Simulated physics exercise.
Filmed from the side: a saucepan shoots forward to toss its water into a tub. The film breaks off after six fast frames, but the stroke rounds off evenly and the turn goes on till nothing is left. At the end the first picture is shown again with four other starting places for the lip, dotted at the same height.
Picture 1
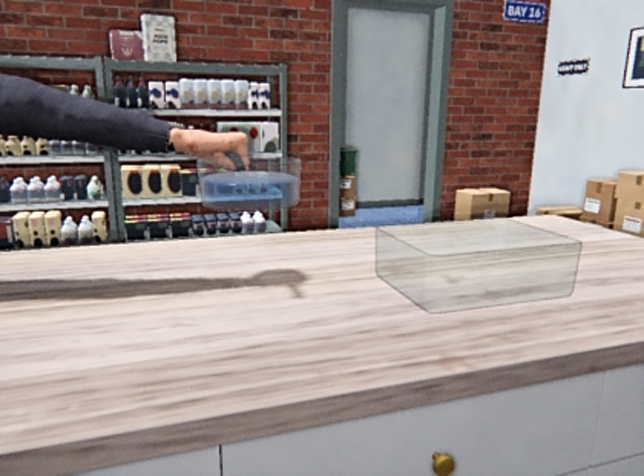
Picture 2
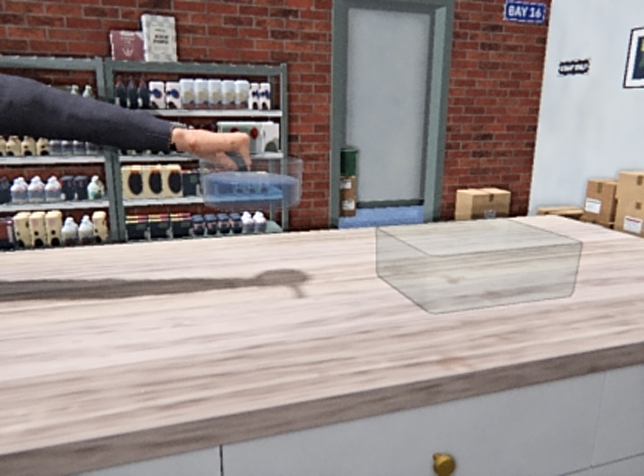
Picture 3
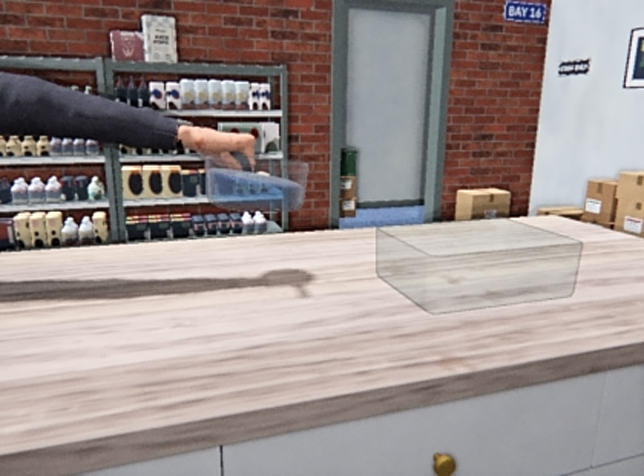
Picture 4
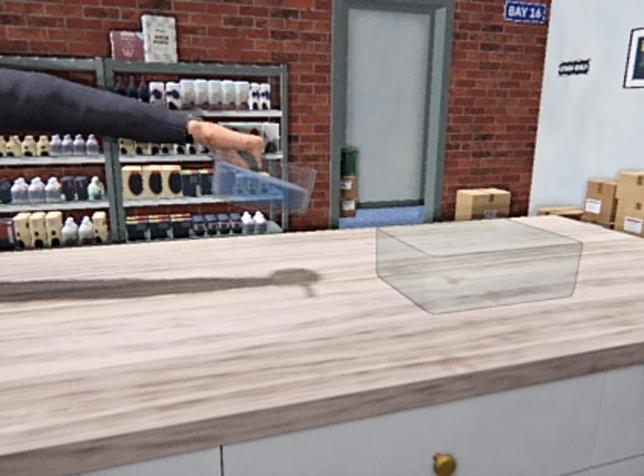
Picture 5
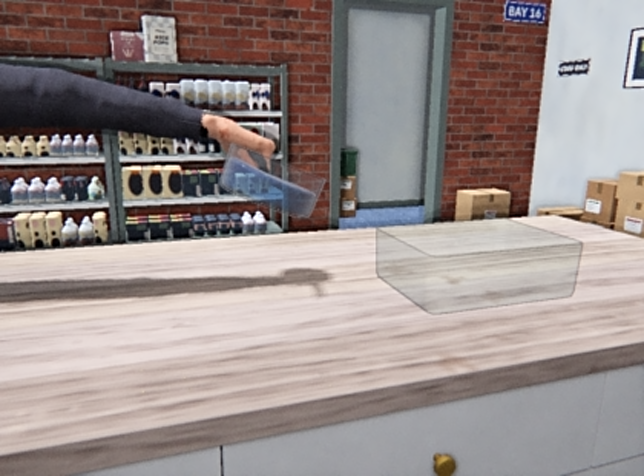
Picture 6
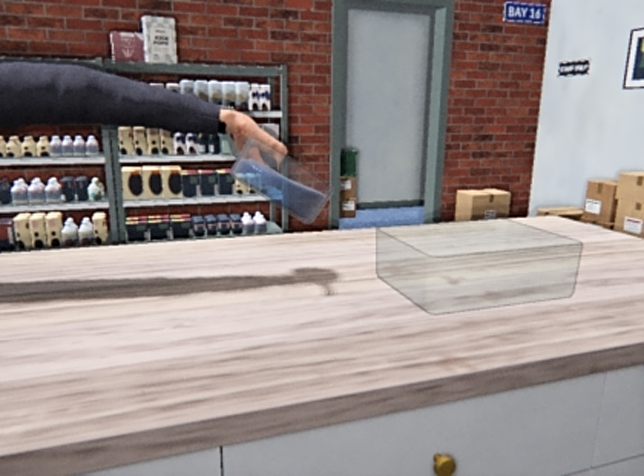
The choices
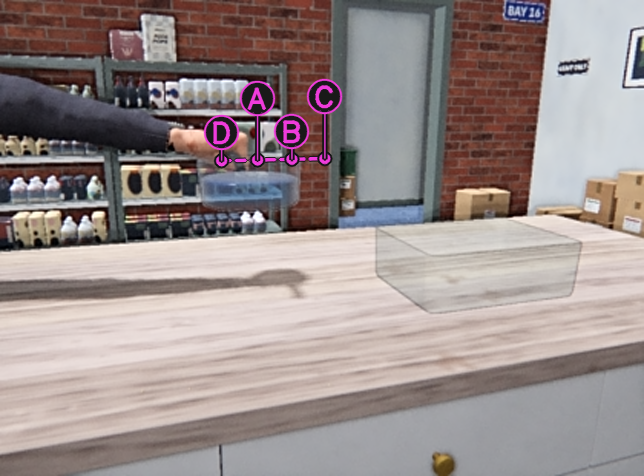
An arm holds a clear pan of blue water above a counter and tilts it rightward.
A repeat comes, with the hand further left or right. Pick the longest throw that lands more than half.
I would pick place C.
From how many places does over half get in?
One of the four.
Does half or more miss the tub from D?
Yes.
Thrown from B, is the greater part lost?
Yes, that goes wrong.
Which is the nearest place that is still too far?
B.
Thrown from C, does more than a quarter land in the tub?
Yes.
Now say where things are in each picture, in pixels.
The first frame shows upright, lip at (296, 159); tub from (423, 313) to (569, 294); nothing has left yet.
The second frame shows upright, lip at (298, 159); nothing has left yet.
The third frame shows tipped about 4°, lip at (304, 163); nothing has left yet.
The fourth frame shows tipped about 12°, lip at (312, 169); nothing has left yet.
The fifth frame shows tipped about 22°, lip at (321, 178); nothing has left yet.
The sixth frame shows tipped about 34°, lip at (330, 188); nothing has left yet.
In magenta, A at (257, 160); B at (291, 159); C at (324, 158); D at (221, 160).
For place A, about 0 % lands in the tub, 97 % falls short and 3 % goes beside or beyond.
For place B, about 13 % lands in the tub, 84 % falls short and 3 % goes beside or beyond.
For place C, about 85 % lands in the tub, 11 % falls short and 5 % goes beside or beyond.
For place D, about 0 % lands in the tub, 100 % falls short.
